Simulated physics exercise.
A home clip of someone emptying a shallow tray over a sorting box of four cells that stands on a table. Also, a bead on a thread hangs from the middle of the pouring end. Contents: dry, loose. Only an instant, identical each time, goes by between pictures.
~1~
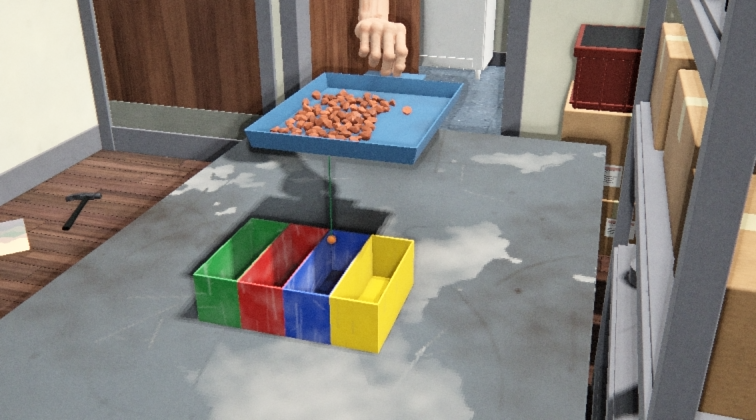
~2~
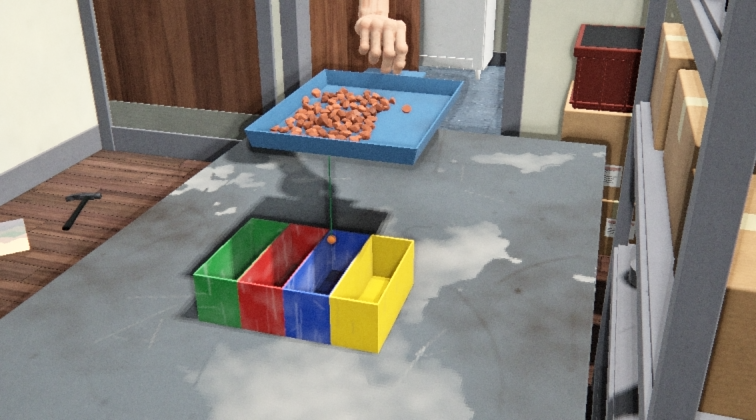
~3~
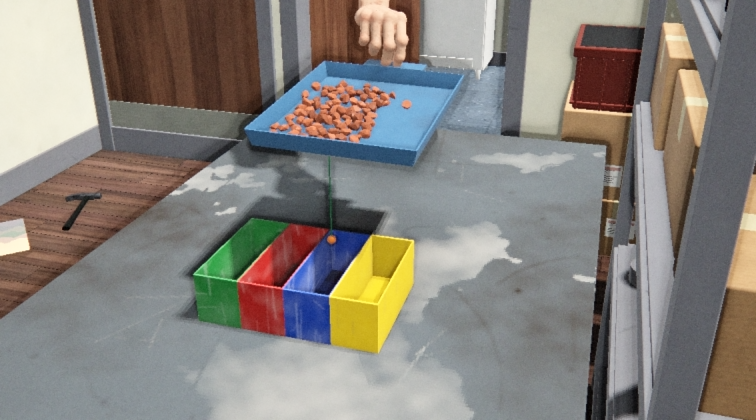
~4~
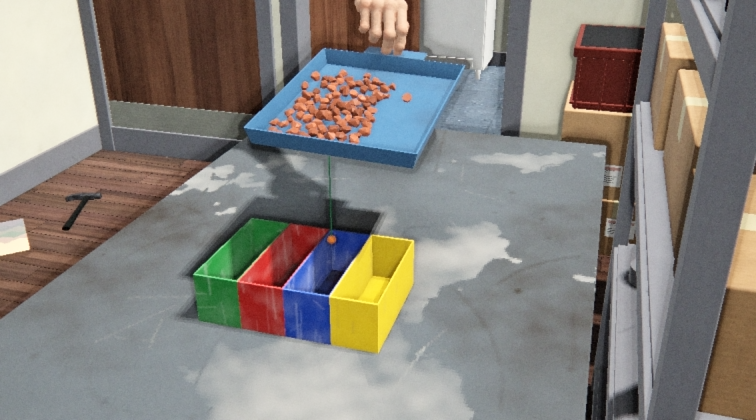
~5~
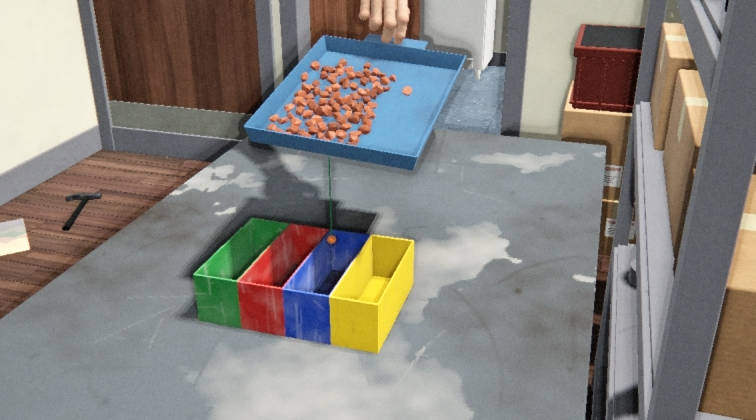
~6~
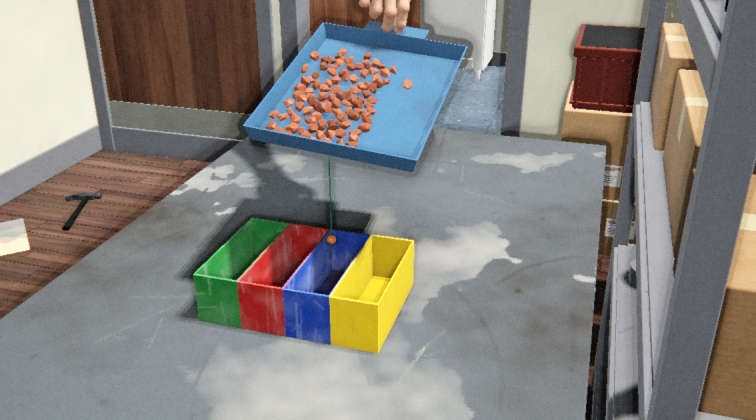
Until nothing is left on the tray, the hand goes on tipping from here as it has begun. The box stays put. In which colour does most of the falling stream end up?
Most of the stream ends up in the yellow cell.
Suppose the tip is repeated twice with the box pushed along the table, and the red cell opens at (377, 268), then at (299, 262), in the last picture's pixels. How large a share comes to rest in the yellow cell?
Trial 1 about 0 %, trial 2 about 60 %.
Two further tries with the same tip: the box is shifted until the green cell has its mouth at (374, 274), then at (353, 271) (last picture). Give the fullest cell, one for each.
Attempt 1 - the cell in green; attempt 2 - the cell in red.
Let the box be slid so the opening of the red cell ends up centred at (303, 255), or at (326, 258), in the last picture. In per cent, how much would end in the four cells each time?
First about 90, then 100 per cent.
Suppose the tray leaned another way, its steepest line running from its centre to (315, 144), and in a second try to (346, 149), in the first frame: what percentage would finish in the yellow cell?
The first comes to 0 %, while the second comes to 20 %.
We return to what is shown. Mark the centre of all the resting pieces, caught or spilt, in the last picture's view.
Once nothing moves, the middle sits near (380, 315).
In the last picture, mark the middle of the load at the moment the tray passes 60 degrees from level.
Somewhere about pixel (355, 141).
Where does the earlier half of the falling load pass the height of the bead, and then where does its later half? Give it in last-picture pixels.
I'd place the first part at (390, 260) and the rest at (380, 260).
Soon, tray tipped steeply; nearly all on the tray; a stray few falling or outside the box.
A while on, tray tipped right over; about a third on the tray; about a quarter in the yellow cell; a small part in the blue cell; about a third falling or outside the box.
Towards the end, tray tipped past a quarter turn; about half in the yellow cell; a small part in the blue cell; a stray few in the red cell; about a third falling or outside the box.
Finally, tray tipped past a quarter turn; about half in the yellow cell; a small part in the blue cell; a stray few in the red cell; none in the green cell; about a third outside the box.
